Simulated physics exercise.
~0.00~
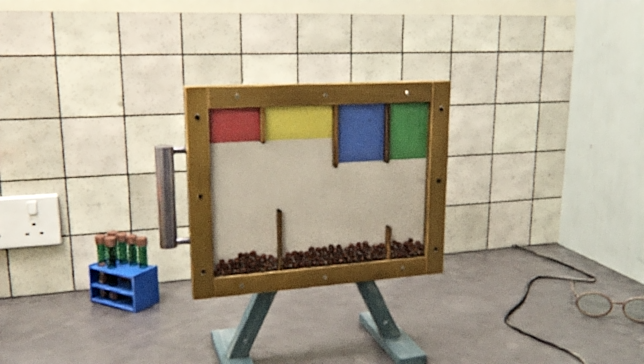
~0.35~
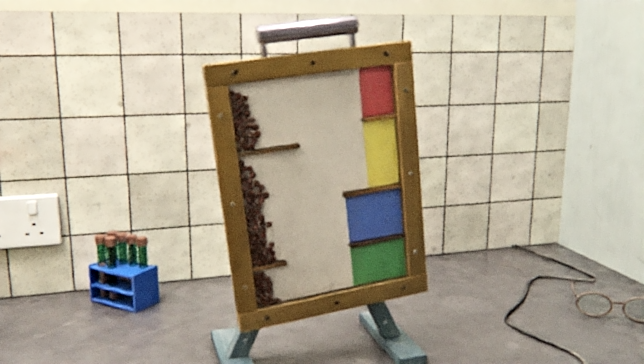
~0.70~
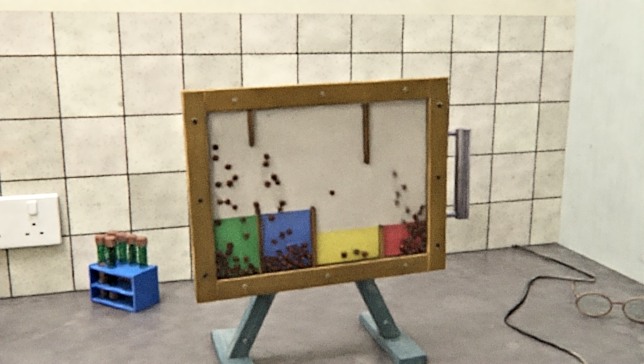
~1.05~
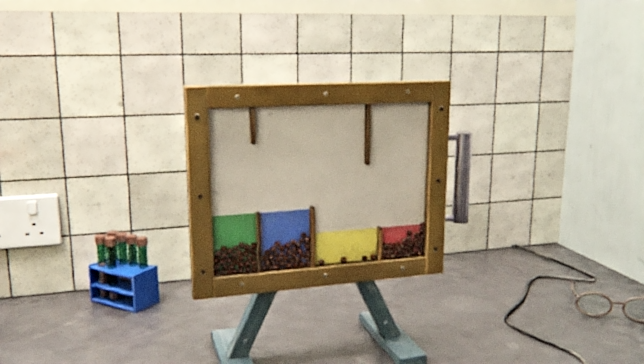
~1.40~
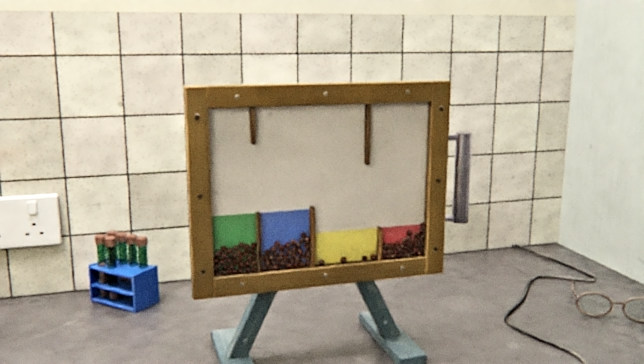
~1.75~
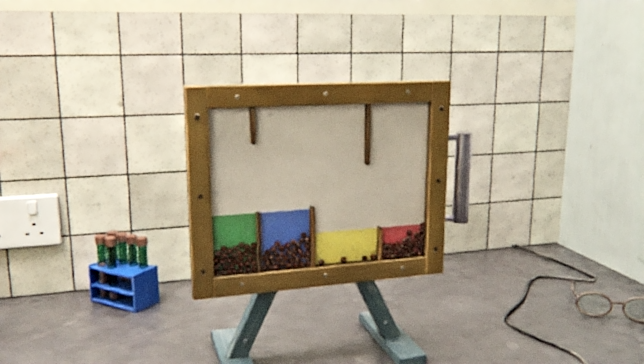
To begin with, a flat wooden-framed case with a clear cover stands on a bench, small dark brown pills lying along its bottom and red, yellow, blue and green pockets along its top edge. The case turns clockwise onto its side, the pills now heaped along the left and the colours down the right. It carries on until it is upside down, and pills tumble into the painted pockets. The last ones drop and everything settles. At the end the case rests inverted, with green and blue on the left well filled, red at the right also holding plenty, and yellow only a few.
